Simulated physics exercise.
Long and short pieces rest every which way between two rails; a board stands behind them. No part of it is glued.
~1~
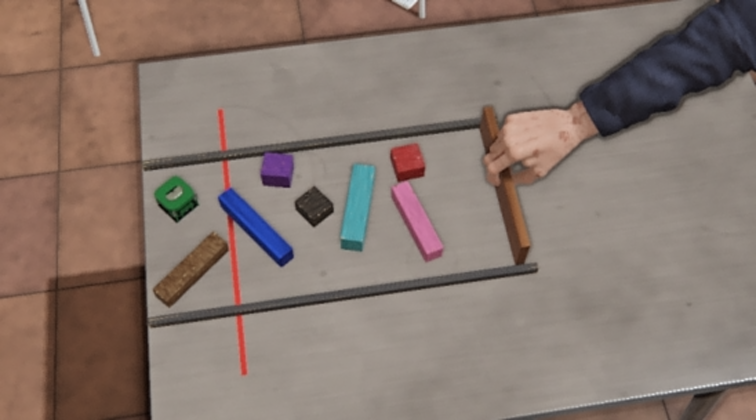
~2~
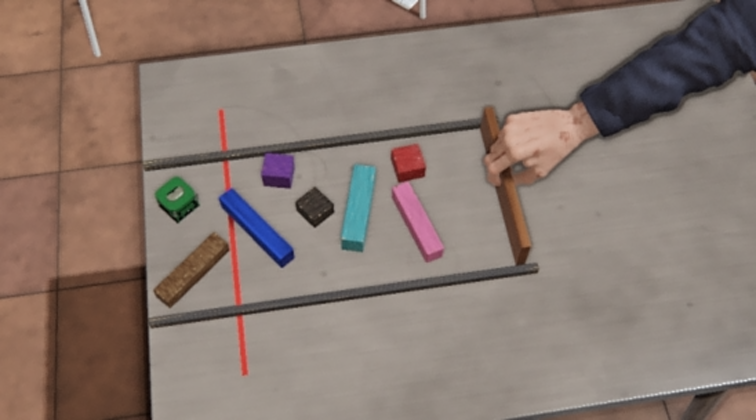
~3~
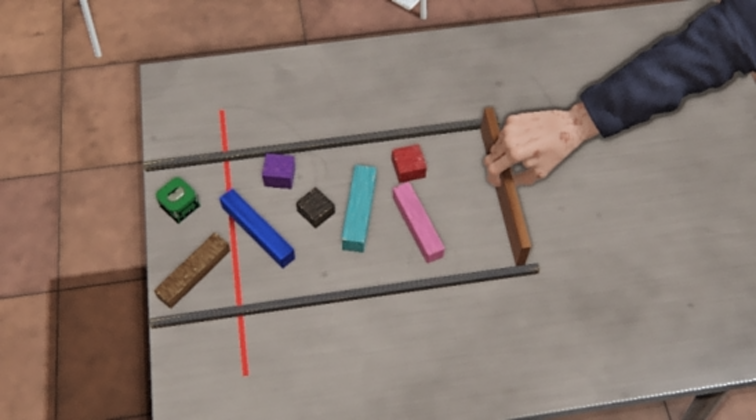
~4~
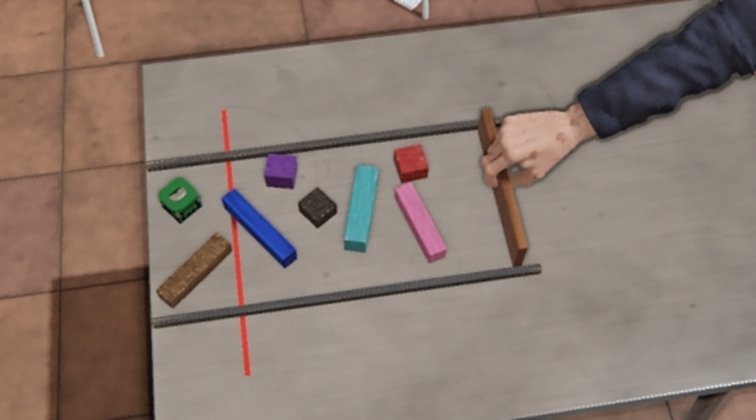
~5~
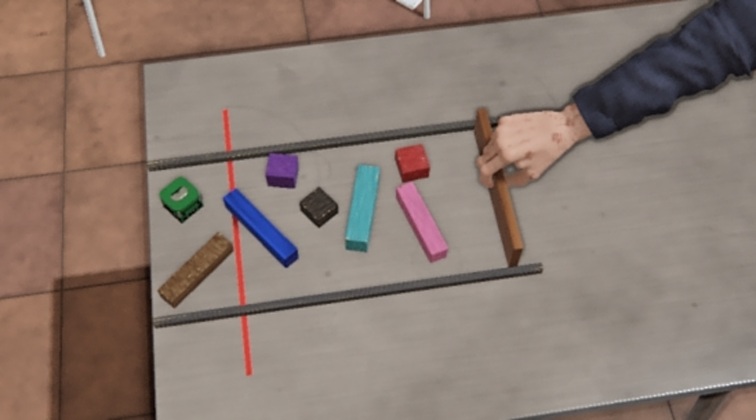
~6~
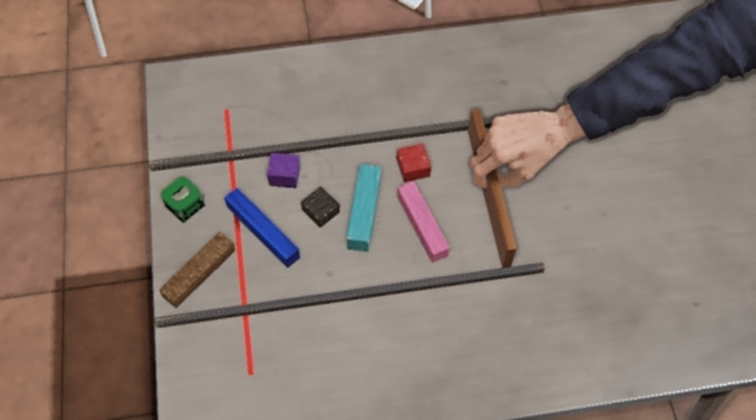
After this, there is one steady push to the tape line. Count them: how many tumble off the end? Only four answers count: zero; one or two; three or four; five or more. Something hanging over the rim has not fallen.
My answer: One or two.
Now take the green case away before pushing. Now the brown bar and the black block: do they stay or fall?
The brown bar is gone, the black block is still there.
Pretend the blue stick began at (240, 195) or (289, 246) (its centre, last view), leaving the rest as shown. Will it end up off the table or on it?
Taken in order, it keeps its place and then keeps its place.
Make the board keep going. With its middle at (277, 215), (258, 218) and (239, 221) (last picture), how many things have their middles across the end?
That makes 0, 0, 1.
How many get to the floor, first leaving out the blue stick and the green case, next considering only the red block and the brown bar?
Result: 0, then 0.
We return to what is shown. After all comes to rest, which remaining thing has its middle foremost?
It's the green case that ends up nearest.
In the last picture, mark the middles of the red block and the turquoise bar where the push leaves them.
Going in order: First (219, 188), then (200, 230).
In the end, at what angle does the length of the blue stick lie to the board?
Around 40 degrees.
Soon after, none off yet; green case at rest near (183, 199); brown bar at rest near (198, 270); blue stick at rest near (262, 227).
After that, none off yet; green case at rest near (183, 199); brown bar at rest near (198, 270); blue stick moving near (258, 230).
And then, none off yet; green case at rest near (183, 199); brown bar displaced a little near (168, 289); blue stick displaced about its own width near (207, 254).
In the end, the number that fall off is one or two; gone, brown bar.
